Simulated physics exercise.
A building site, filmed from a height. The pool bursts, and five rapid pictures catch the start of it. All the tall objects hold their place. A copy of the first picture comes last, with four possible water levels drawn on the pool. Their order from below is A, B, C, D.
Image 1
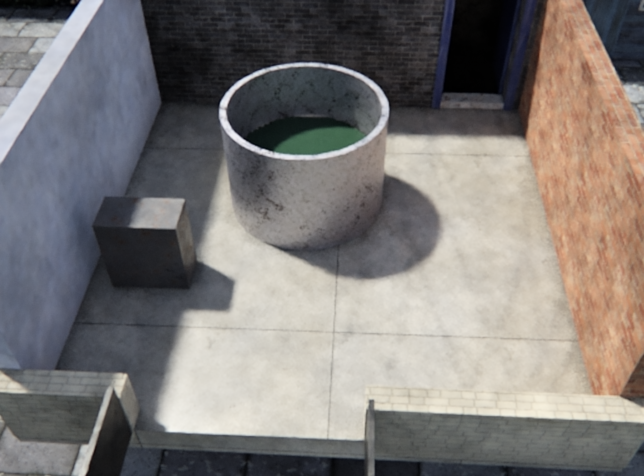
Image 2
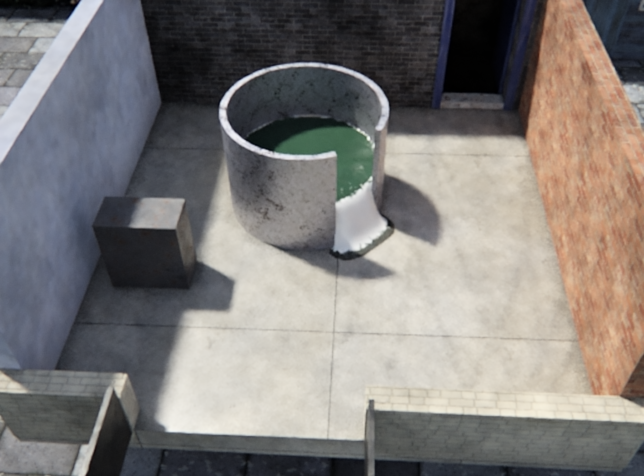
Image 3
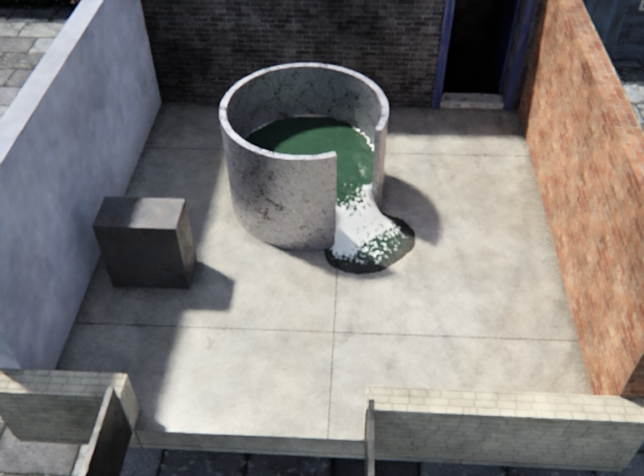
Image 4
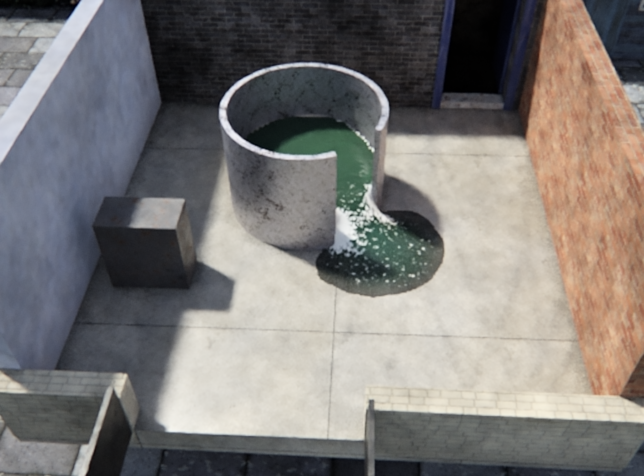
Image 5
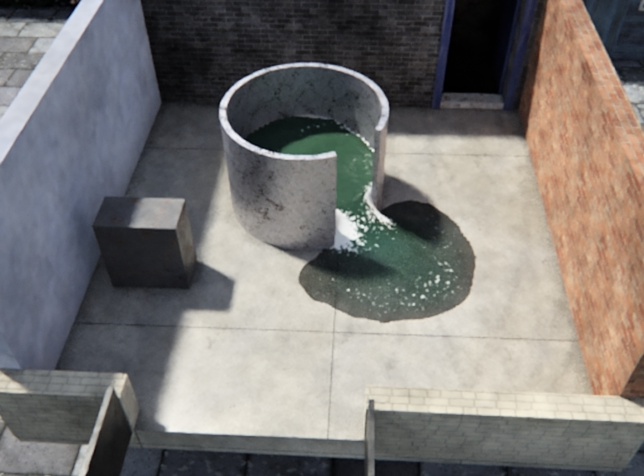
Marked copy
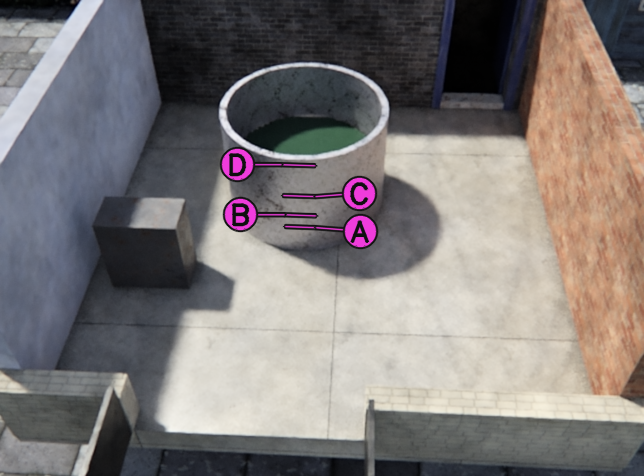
On a building site seen from above, a round concrete pool of green water opened on its lower right side, and foaming water poured out and spread across the pale ground in a widening puddle.
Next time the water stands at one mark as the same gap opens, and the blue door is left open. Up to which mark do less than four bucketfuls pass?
The answer is level C.
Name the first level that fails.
Level D.
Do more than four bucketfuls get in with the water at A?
No, not at all.
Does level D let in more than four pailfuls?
Yes, that goes wrong.
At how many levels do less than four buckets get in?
Three of the four.
On the marked copy, A at (300, 227); B at (300, 215); C at (299, 196); D at (298, 165); from the bottom up A, B, C, D.
With A, nothing gets over.
With B, nothing gets over.
With C, a bucket or two gets in.
With D, about 9 bucketfuls get in.
